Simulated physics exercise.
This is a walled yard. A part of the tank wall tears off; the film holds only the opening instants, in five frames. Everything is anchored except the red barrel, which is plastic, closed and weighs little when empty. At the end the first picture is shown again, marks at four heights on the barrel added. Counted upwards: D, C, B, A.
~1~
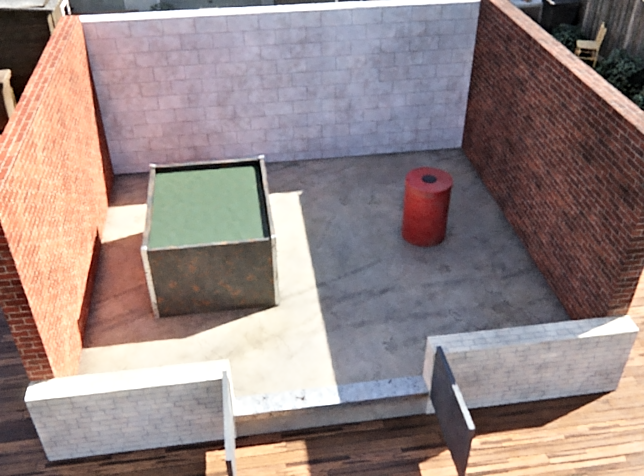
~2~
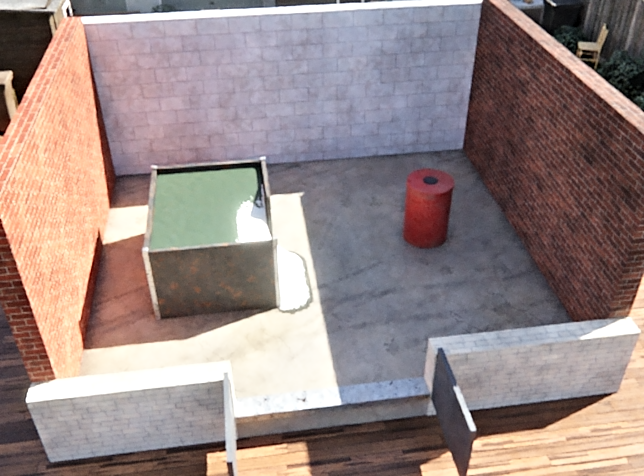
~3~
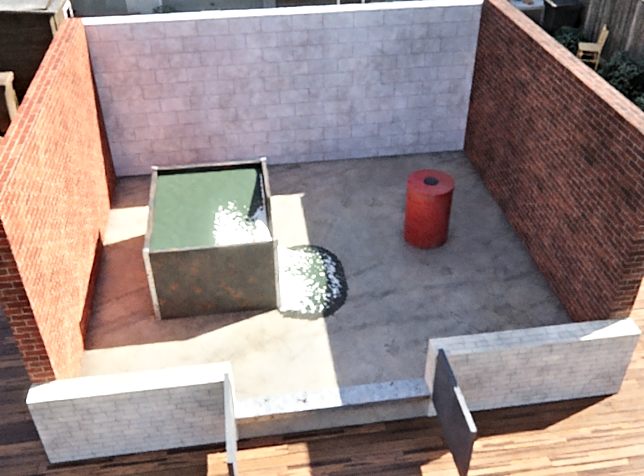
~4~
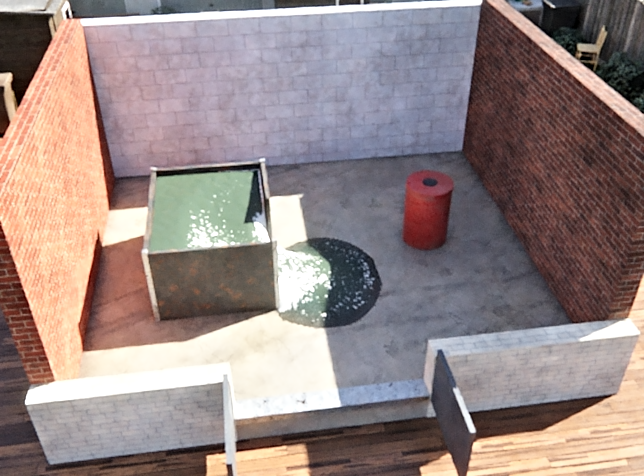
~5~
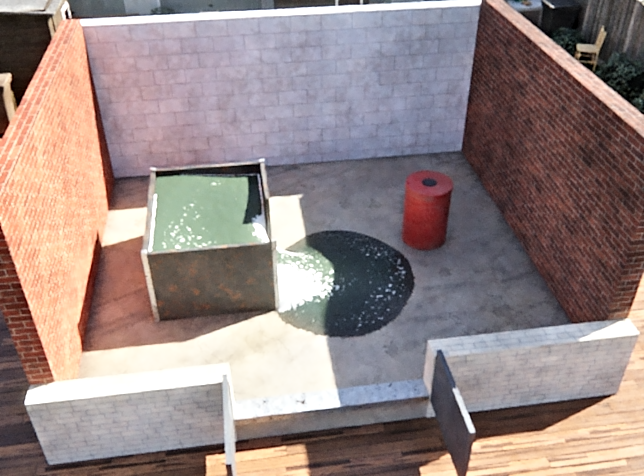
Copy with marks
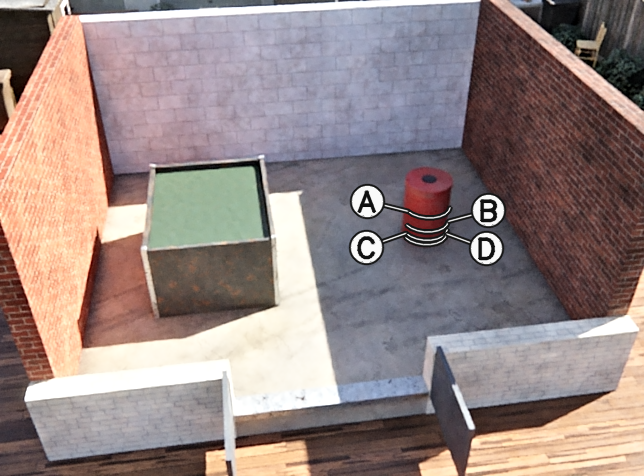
Water spills from the right side of a square, dark-sided tank of green water at the left of a walled yard, seen from above by a still camera. Brick walls stand left and right, a pale block wall behind, and a red barrel sits right of centre near an open gate in the low front wall. White froth flecks the tank's surface as a dark, rounded puddle spreads rightward across the grey floor, nearing the unmoving barrel.
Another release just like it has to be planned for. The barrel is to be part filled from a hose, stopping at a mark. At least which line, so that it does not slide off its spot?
Use level A.
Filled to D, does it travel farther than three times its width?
Yes.
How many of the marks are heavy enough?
One of them.
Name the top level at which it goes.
That would be B.
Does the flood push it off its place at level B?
Yes, that goes wrong.
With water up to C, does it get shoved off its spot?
Yes.
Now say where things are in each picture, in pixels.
The first frame shows lid of the red barrel at (429, 179); tank full, its middle at (209, 205); open gate at (330, 351).
In the second frame, water covers 2 % of the ground, mostly out of sight from here.
In the third frame, 4 % of the ground wet, in view closest to the barrel at (332, 264).
In the fourth frame, 7 % of the ground wet, in view closest to the barrel at (357, 251).
The fifth frame shows lid of the red barrel at (429, 182); 11 % of the ground wet, in view closest to the barrel at (383, 246).
On the marked copy, A at (433, 217); B at (431, 231); C at (430, 240); D at (430, 244); from the bottom up D, C, B, A.
With A, it does not move.
With B, it is pushed about its own width away.
With C, it is pushed about 4 times its own width away.
With D, it is pushed about 6 times its own width away.
